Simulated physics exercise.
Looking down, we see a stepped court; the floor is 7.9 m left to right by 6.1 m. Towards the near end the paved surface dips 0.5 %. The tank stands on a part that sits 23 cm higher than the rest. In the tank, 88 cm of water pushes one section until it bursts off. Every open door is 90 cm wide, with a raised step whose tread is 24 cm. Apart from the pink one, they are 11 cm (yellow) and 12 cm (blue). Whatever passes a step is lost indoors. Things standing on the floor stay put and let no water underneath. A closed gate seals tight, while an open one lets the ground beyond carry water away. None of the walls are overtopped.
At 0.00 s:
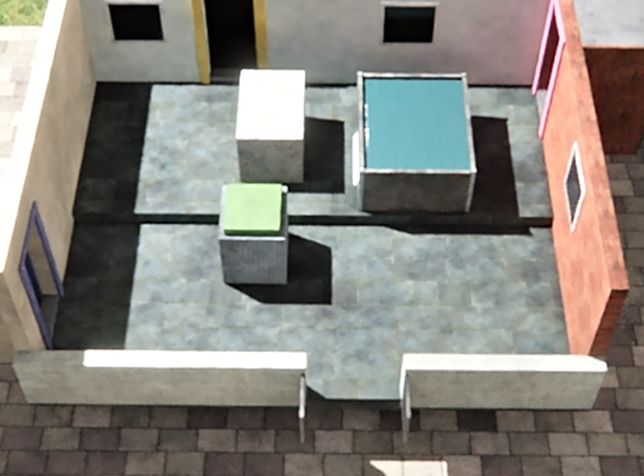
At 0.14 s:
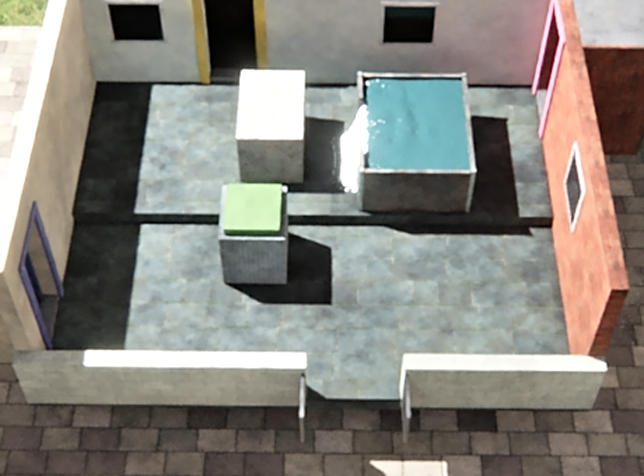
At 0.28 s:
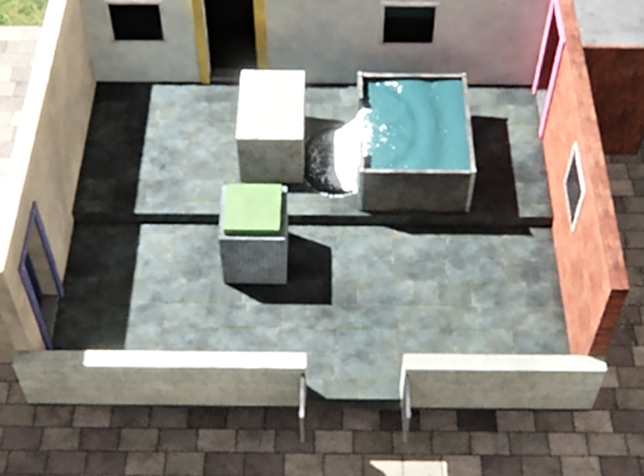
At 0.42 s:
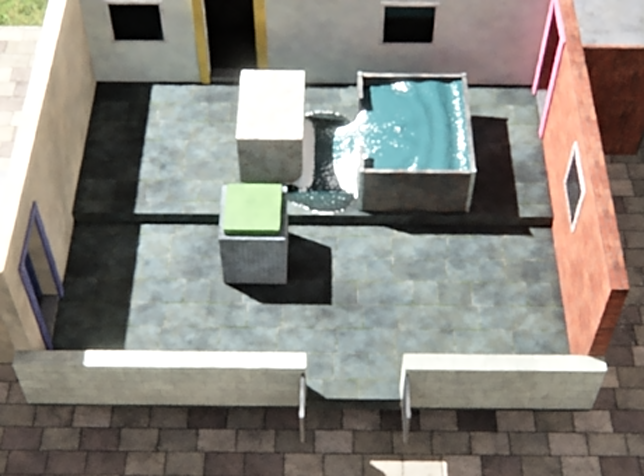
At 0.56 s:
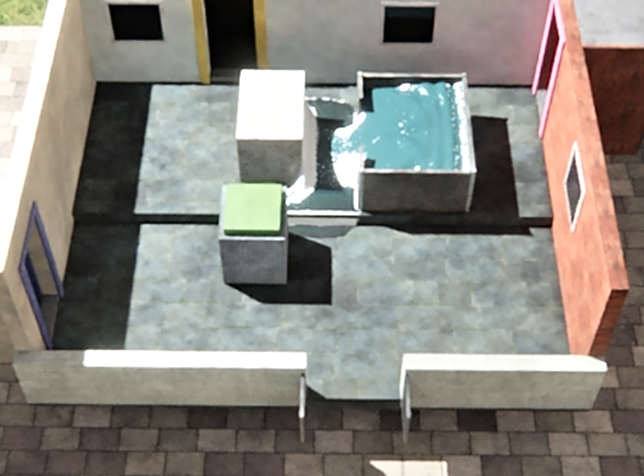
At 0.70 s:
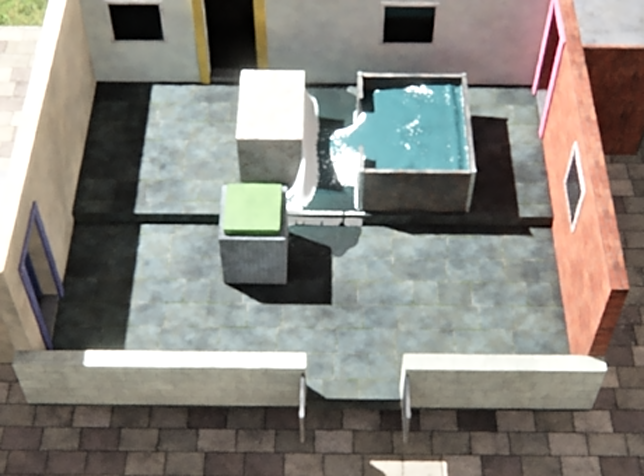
In a walled court, water bursts from the tank's left side and spreads across the floor.
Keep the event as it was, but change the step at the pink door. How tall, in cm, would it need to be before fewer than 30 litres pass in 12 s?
I would say roughly 19 cm.
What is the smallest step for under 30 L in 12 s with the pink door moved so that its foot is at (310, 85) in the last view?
Minimum: About 35 cm.
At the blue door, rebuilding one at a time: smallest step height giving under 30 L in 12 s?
For the blue door, about 7.0 cm.
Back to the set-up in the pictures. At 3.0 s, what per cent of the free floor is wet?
Wet: Close to 60 %.
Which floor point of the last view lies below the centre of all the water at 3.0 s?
I'd say around (344, 174).
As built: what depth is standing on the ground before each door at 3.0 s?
Pink door: 23 cm; yellow door: 7 cm; blue door: 7 cm.
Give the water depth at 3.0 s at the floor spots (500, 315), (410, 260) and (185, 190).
Roughly 0, then 1, then 1 cm.
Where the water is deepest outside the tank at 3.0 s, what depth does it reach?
37 cm.
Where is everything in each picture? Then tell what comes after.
The first frame shows the tank at (414, 125) is whole and still, 88 cm deep; the pink door at (548, 72) is dry.
In the second frame, water pours out at (362, 146) and has run 0.4 m, to (337, 180); about 13 cm deep outside, 88 cm at the back.
In the third frame, the gap is at (361, 148), the front 0.9 m out at (308, 172); the back of the tank holds 87 cm.
In the fourth frame, the front is at (290, 194), 1.2 m from the gap at (361, 149); 1.8 m2 of floor is wet, 79 cm left at the back.
In the fifth frame, water pours out at (361, 149) and has run 1.7 m, to a hidden place; about 9 cm deep outside, 74 cm at the back.
In the sixth frame, the gap is at (361, 149), the front 2.2 m out at a hidden place; the back of the tank holds 74 cm; 3.3 m in a straight line remain to the pink door at (548, 72).
After 1.4 s water covers 20 % of the floor, deepest (62 cm) near (305, 164); it has not reached the pink door.
After 3.0 s water covers 60 % of the floor, deepest (37 cm) near (315, 164); 23 cm at the pink door, 19 litres in over its 15 cm step.
After 12.0 s water covers 95 % of the floor, deepest (12 cm) near (457, 385); 6 cm at the pink door, 63 litres in over its 15 cm step.
At the pink door as built, the water arrived by 2.3 s and peaked near 23 cm at 2.8 s.
With a step of 15.5 cm, 57 litres would have come in within the 12 s; with 21 cm, 18 litres. So under 30 litres takes about 19 cm.
